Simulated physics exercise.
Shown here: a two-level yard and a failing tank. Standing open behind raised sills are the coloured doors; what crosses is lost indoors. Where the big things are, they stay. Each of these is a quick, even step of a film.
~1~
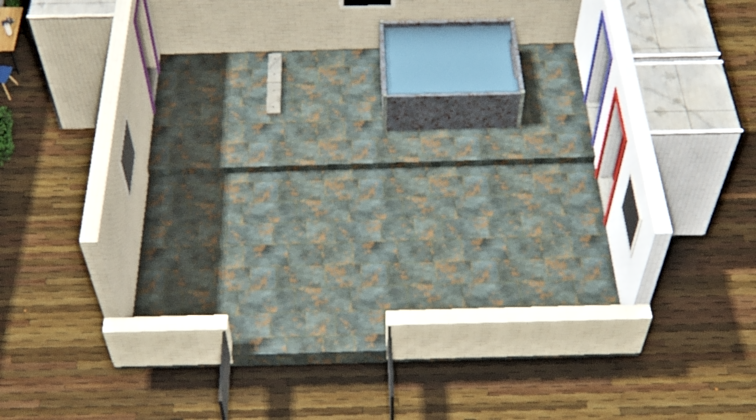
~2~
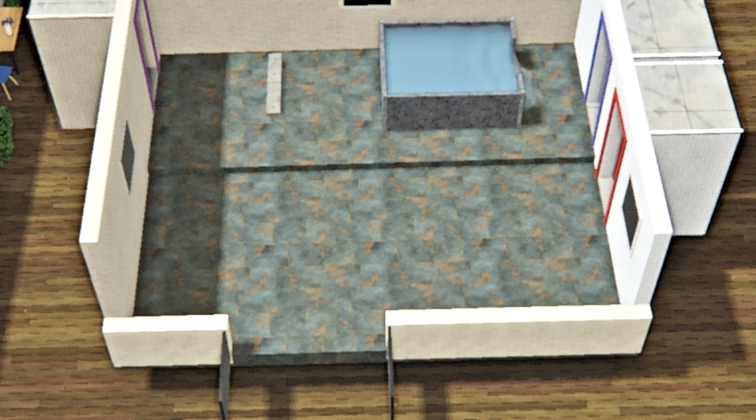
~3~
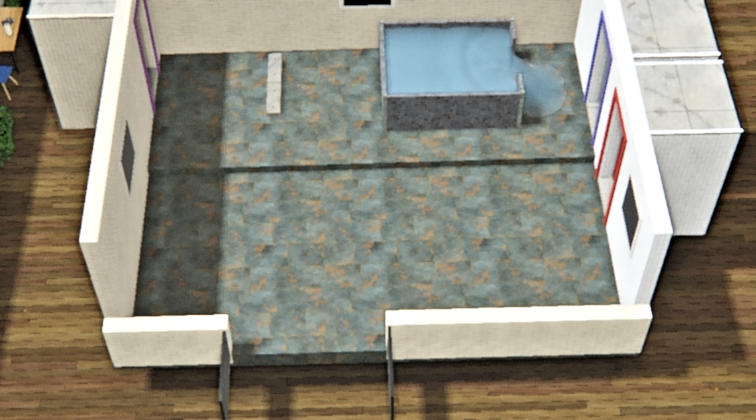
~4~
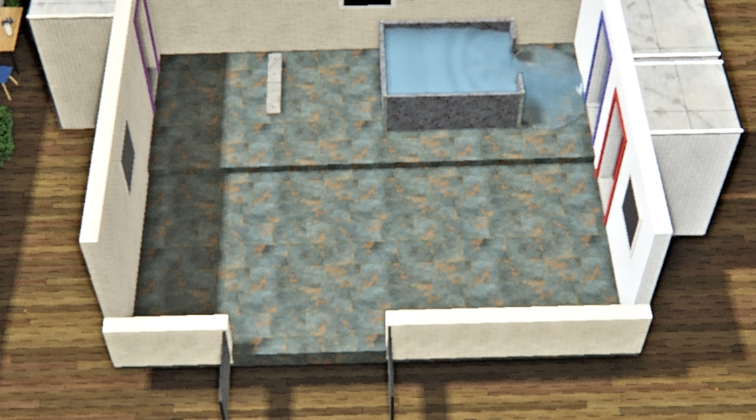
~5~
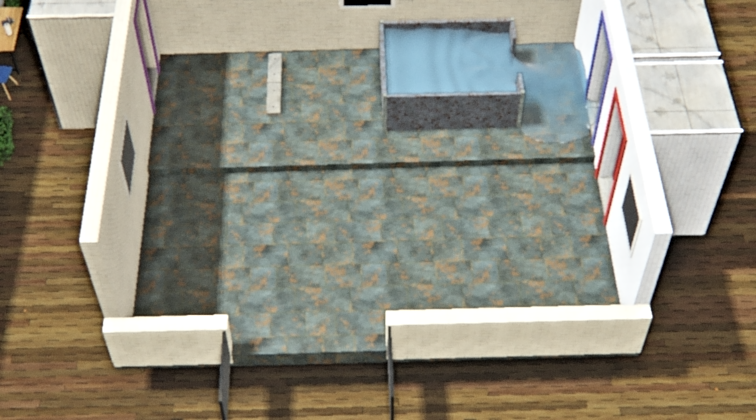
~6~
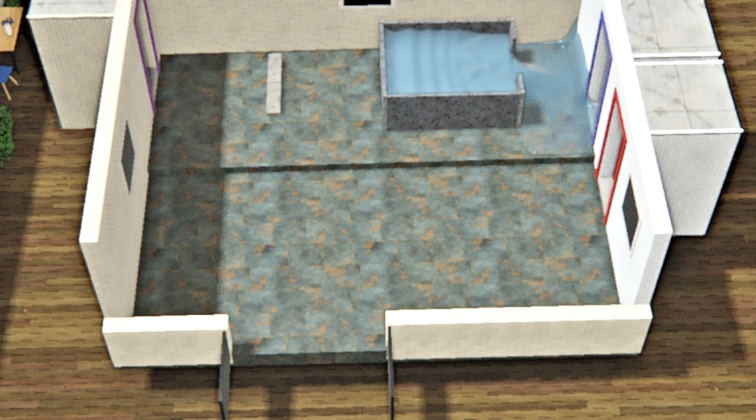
In a walled yard with a mottled blue-green floor, the right side of a raised water tank broke open, and water poured through the gap, spreading across the floor to the right-hand wall.
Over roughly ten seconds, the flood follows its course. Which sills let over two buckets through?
In the end I predict the blue door will overshoot two buckets, I predict the red door will remain at two buckets or below, I predict the purple door will remain at two buckets or below.
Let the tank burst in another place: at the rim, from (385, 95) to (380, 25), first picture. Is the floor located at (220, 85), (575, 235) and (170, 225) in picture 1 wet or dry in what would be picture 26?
The first spot is swamped, the second spared, the third swamped.
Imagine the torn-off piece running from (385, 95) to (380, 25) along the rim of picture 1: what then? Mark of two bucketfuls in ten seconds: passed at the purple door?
I reckon the purple door exceeds it.
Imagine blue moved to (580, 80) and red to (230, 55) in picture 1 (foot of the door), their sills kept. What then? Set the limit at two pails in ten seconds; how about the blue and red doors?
Well, the blue door tops the limit, but the red door comes up short.
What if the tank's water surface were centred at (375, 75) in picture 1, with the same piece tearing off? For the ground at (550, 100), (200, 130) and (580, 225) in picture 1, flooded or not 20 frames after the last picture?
First one gets inundated, next one stays unwetted, last one gets inundated.
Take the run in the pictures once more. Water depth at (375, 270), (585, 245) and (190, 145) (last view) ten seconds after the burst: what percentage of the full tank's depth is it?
Going in order, roughly 4, 4 and 2 %.
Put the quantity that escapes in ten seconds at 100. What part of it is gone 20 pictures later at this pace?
Roughly 50 %.
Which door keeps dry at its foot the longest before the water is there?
It is the one in purple.
A moment on, water covers 10 % of the floor; the blue door over two buckets in, the red door wet at the sill, nothing in, the purple door not reached.
Next, water covers 20 % of the floor; the blue door far over two buckets in, the red door wet at the sill, nothing in, the purple door not reached.
Then, water covers 35 % of the floor; the blue door far over two buckets in, the red door wet at the sill, nothing in, the purple door not reached.
Later, water covers 60 % of the floor; the blue door far over two buckets in, the red door wet at the sill, nothing in, the purple door wet at the sill, nothing in.
In the end, water covers 80 % of the floor; the blue door far over two buckets in, the red door wet at the sill, nothing in, the purple door wet at the sill, nothing in.
